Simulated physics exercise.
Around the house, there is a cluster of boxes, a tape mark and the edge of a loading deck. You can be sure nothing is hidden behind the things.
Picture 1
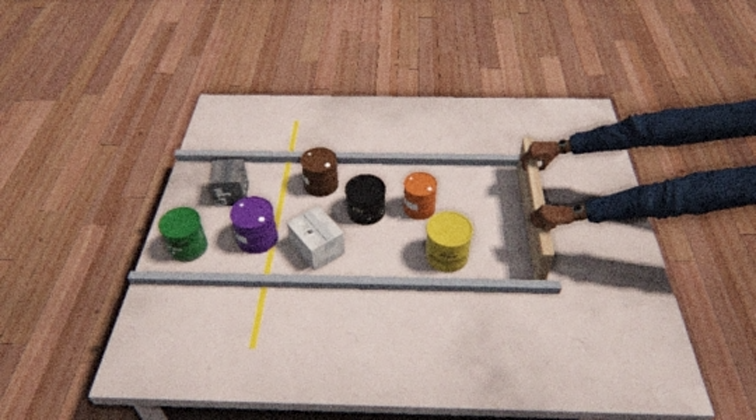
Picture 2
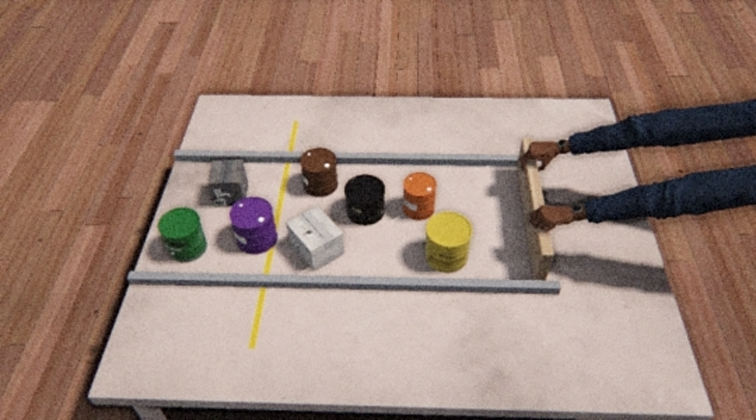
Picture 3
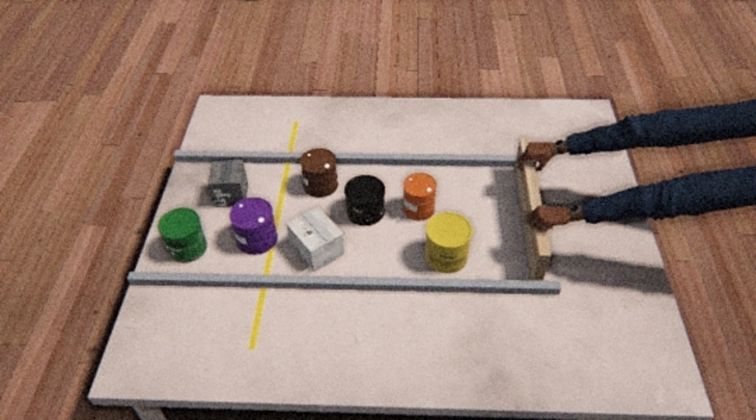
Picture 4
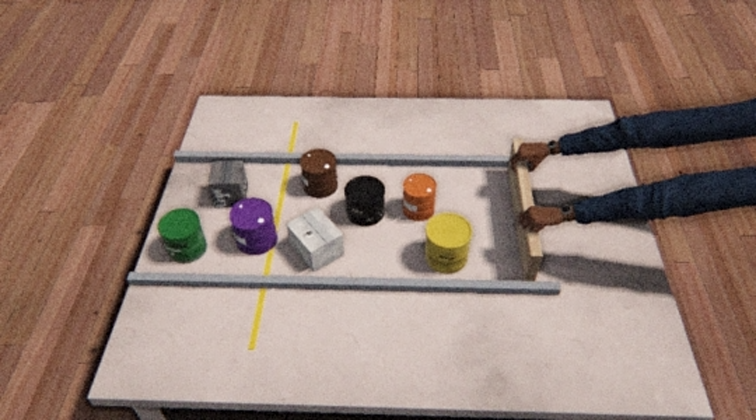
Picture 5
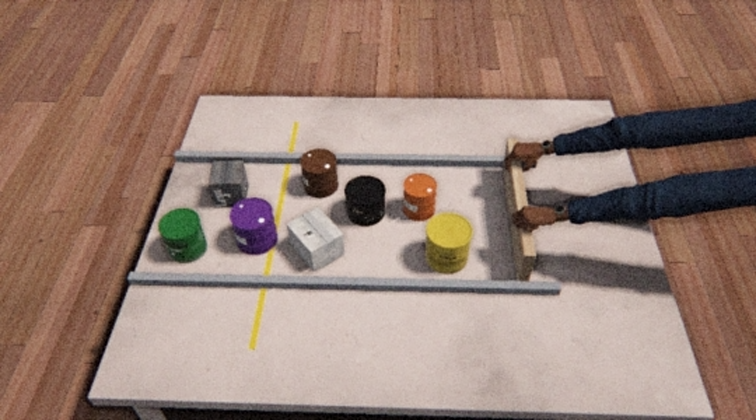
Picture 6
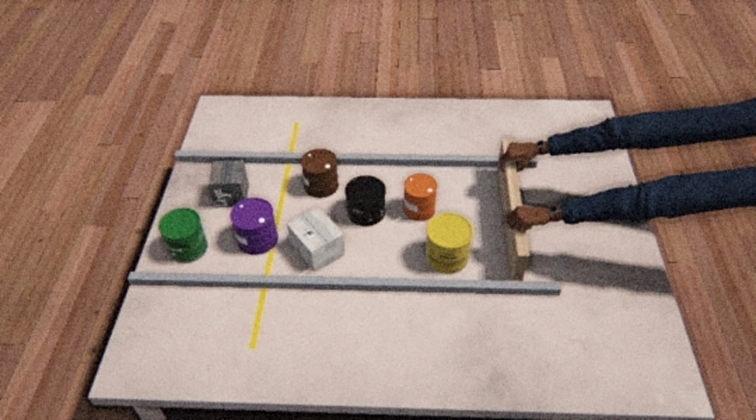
Wooden plank held by two hands sliding slightly left between two rails on a table, while the coloured cans and boxes stay still.
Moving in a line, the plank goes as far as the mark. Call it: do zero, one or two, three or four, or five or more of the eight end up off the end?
Zero end up off it.
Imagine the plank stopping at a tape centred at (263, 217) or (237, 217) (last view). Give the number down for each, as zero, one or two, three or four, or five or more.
Taking the two places as listed: No fall at all, then one or two.
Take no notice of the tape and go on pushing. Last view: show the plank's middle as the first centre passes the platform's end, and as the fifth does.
The first puts it near (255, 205), the next near (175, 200).
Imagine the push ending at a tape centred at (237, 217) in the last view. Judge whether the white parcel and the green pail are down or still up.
Here's how it goes: The white parcel stays where it is, and the green pail goes down.
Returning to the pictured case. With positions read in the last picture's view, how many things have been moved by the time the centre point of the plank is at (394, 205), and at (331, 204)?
Tally: First 3; then 6.
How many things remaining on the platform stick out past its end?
The count would be 0.
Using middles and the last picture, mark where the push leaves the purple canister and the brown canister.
Purple canister at about (185, 214), brown canister at about (266, 170).
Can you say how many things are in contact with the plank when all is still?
3 of them.
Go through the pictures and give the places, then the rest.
In the first picture, green pail (184, 235); grey parcel (229, 183); purple canister (255, 225); plank (534, 206); tape (278, 217).
In the second picture, grey parcel (229, 183); white parcel (316, 238).
In the third picture, purple canister (254, 226); black pail (365, 201).
In the fourth picture, green pail (183, 236); plank (523, 208).
In the fifth picture, grey parcel (229, 184); brown canister (320, 173).
In the sixth picture, green pail (184, 236); grey parcel (229, 184); purple canister (255, 226); plank (511, 207); tape (278, 218).
Soon after, none off yet; green pail at rest near (184, 236); grey parcel at rest near (229, 184); purple canister at rest near (255, 226).
After that, none off yet; green pail at rest near (184, 236); grey parcel at rest near (229, 184); purple canister displaced about its own width near (225, 219).
In the end, the number that fall off is zero.
